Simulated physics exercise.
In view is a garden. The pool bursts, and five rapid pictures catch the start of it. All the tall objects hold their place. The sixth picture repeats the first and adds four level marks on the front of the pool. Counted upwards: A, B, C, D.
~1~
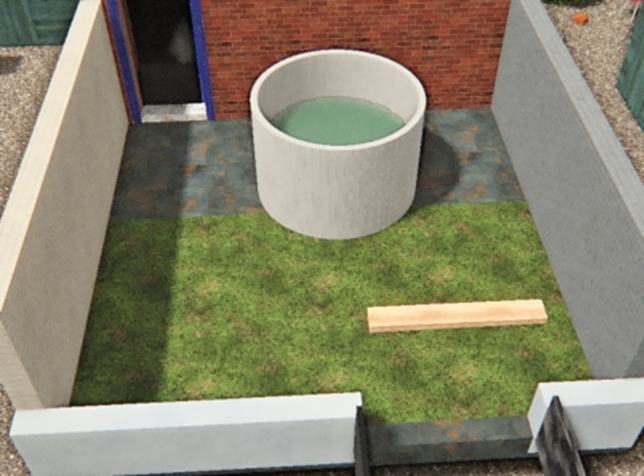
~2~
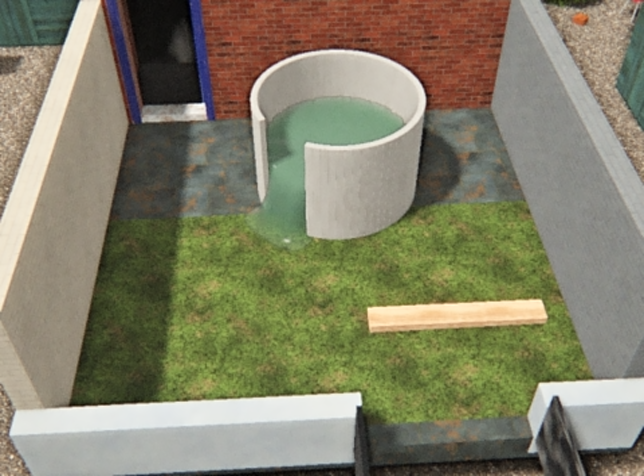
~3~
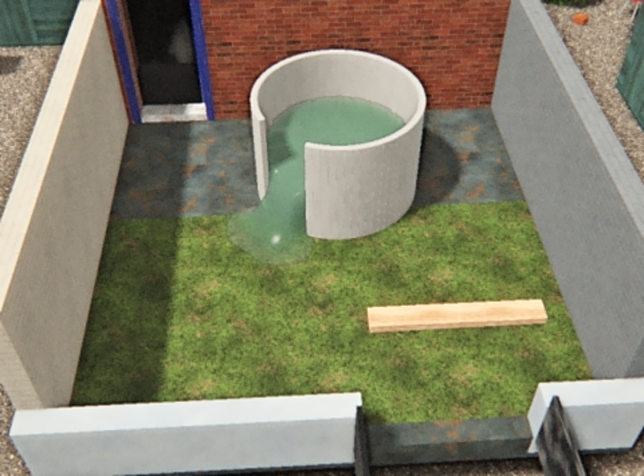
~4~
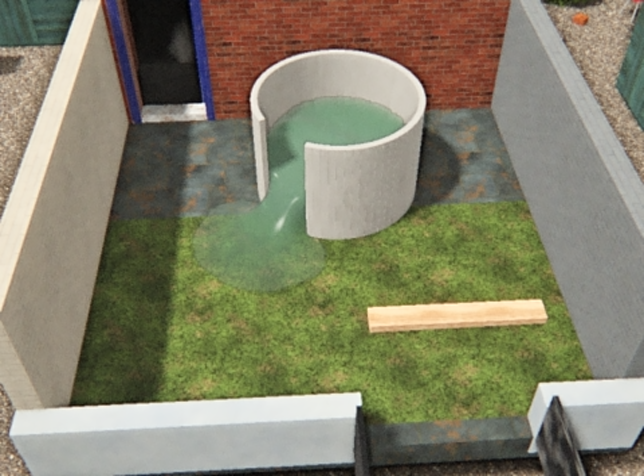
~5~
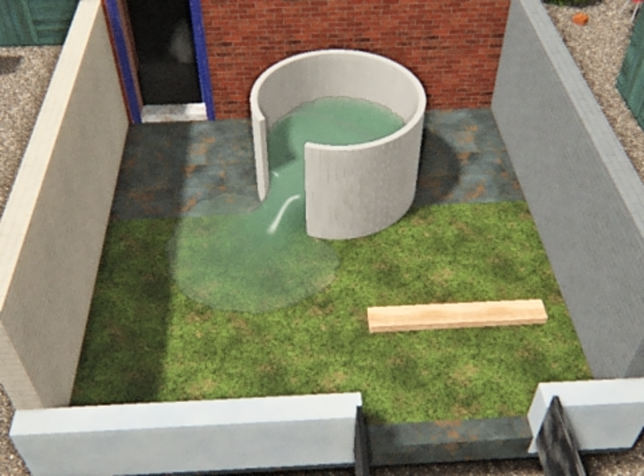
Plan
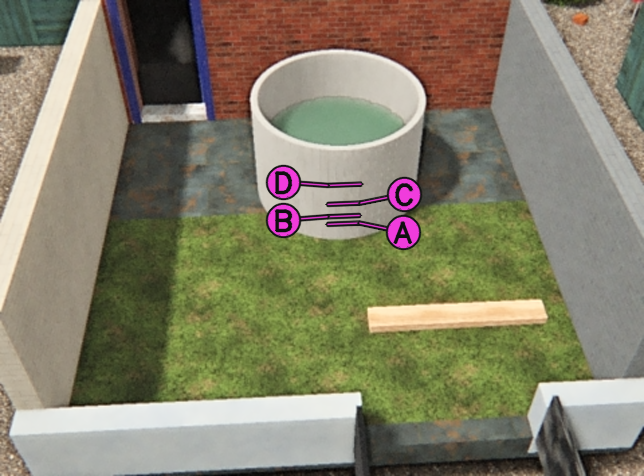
Green water pours through a gap in the round pool's wall and spreads across the grass.
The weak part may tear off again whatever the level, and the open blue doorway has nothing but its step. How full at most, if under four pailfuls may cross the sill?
I would pick mark D.
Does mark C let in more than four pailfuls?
No.
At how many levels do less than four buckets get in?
All of the four.
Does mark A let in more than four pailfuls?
No, not at all.
In magenta, A at (343, 223); B at (343, 216); C at (344, 203); D at (344, 184); from the bottom up A, B, C, D.
If A is chosen, nothing gets over.
If B is chosen, nothing gets over.
If C is chosen, nothing gets over.
If D is chosen, a bucket or two gets in.
